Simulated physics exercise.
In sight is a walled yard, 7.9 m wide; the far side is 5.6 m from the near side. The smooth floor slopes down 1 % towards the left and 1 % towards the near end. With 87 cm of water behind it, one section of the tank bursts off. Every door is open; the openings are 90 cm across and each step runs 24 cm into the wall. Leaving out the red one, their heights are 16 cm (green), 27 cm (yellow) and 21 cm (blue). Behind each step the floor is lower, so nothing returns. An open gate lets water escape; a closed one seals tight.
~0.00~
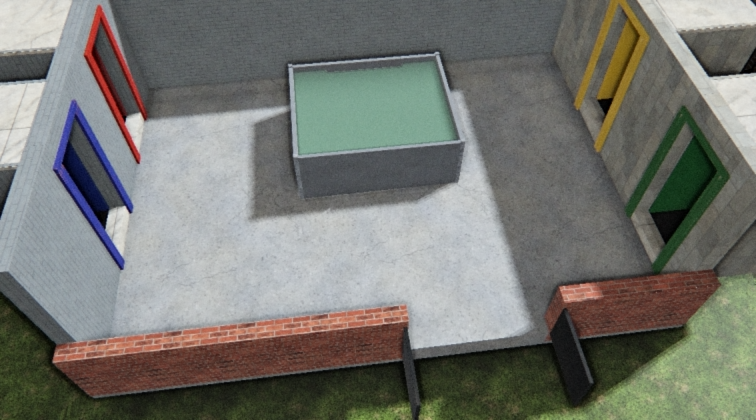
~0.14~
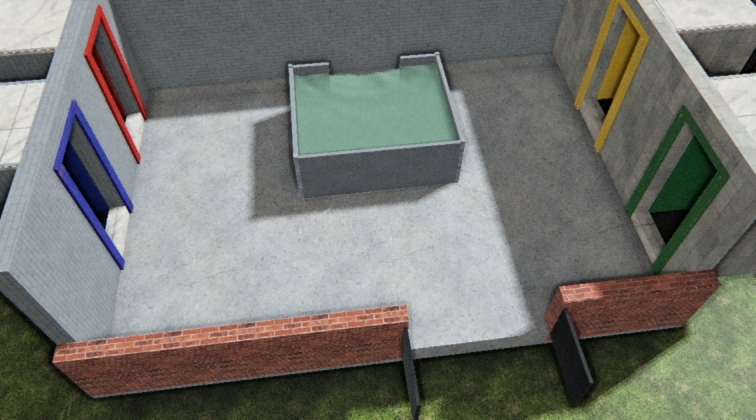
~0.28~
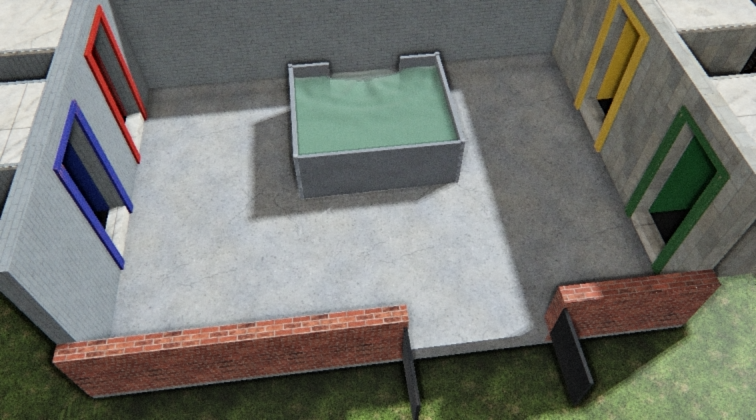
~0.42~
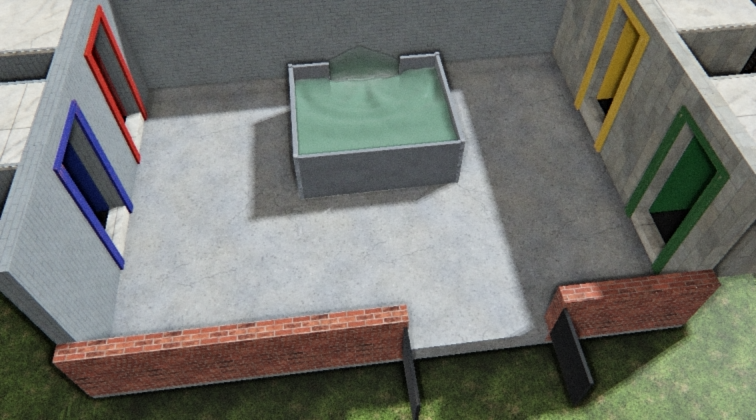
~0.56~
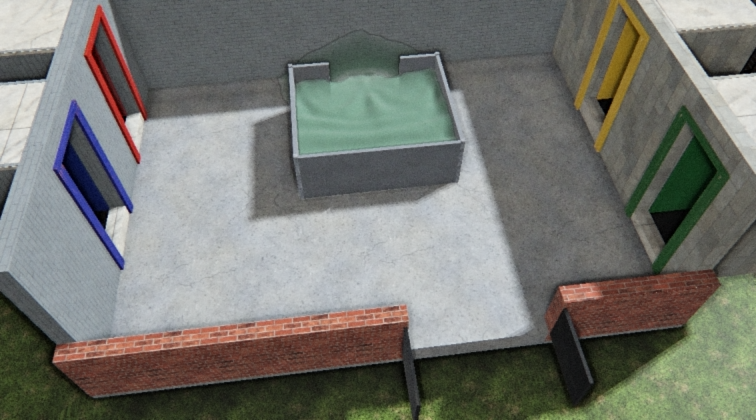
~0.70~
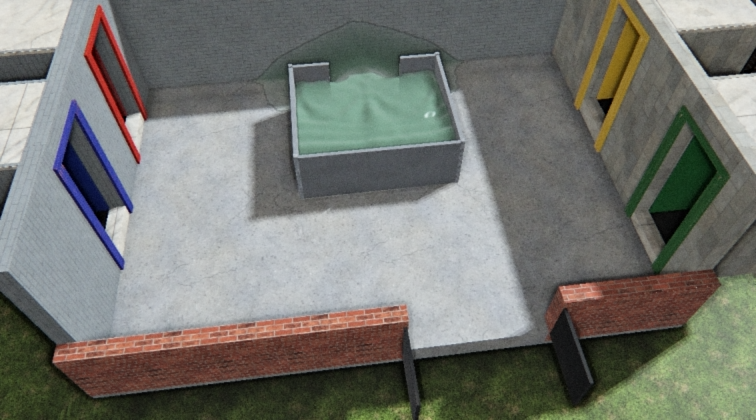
Walled yard with coloured doorways, a section of the central tank's far wall opening and greenish water pouring out and spreading behind it.
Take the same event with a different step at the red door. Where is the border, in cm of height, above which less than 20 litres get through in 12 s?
Some 26 cm above the ground.
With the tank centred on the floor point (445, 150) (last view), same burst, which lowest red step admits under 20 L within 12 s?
About 22 cm.
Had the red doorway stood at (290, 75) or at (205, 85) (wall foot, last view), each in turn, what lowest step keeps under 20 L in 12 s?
About 23 and 10.5 cm.
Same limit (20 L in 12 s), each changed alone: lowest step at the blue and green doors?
Roughly 9.0 cm at blue and 8.5 cm at green.
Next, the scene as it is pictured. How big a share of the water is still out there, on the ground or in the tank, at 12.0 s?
Some 80 per cent remains.
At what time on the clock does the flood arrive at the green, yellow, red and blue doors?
Green 2.6 s, yellow 1.6 s, red 1.4 s, blue 2.2 s.
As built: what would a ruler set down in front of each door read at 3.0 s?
In cm: Green 5, yellow 20, red 30, blue 13.
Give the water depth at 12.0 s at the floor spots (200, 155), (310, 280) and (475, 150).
In that order: 7, 10 and 4 cm.
After 1.4 s water covers 25 % of the floor, deepest (67 cm) near (358, 76); it has not reached the red door.
After 3.0 s water covers 50 % of the floor, deepest (38 cm) near (358, 76); 30 cm at the red door, 49 litres in over its 20 cm step.
After 12.0 s water covers 95 % of the floor, deepest (16 cm) near (106, 370); 8 cm at the red door, 78 litres in over its 20 cm step.
At the red door as built, the water arrived by 1.5 s and peaked near 33 cm at 2.8 s.
Run again over the same 12 s with other heights there, 54 litres in over 22 cm, 6 litres over 30 cm. The limit of 20 litres is kept from about 26 cm up.
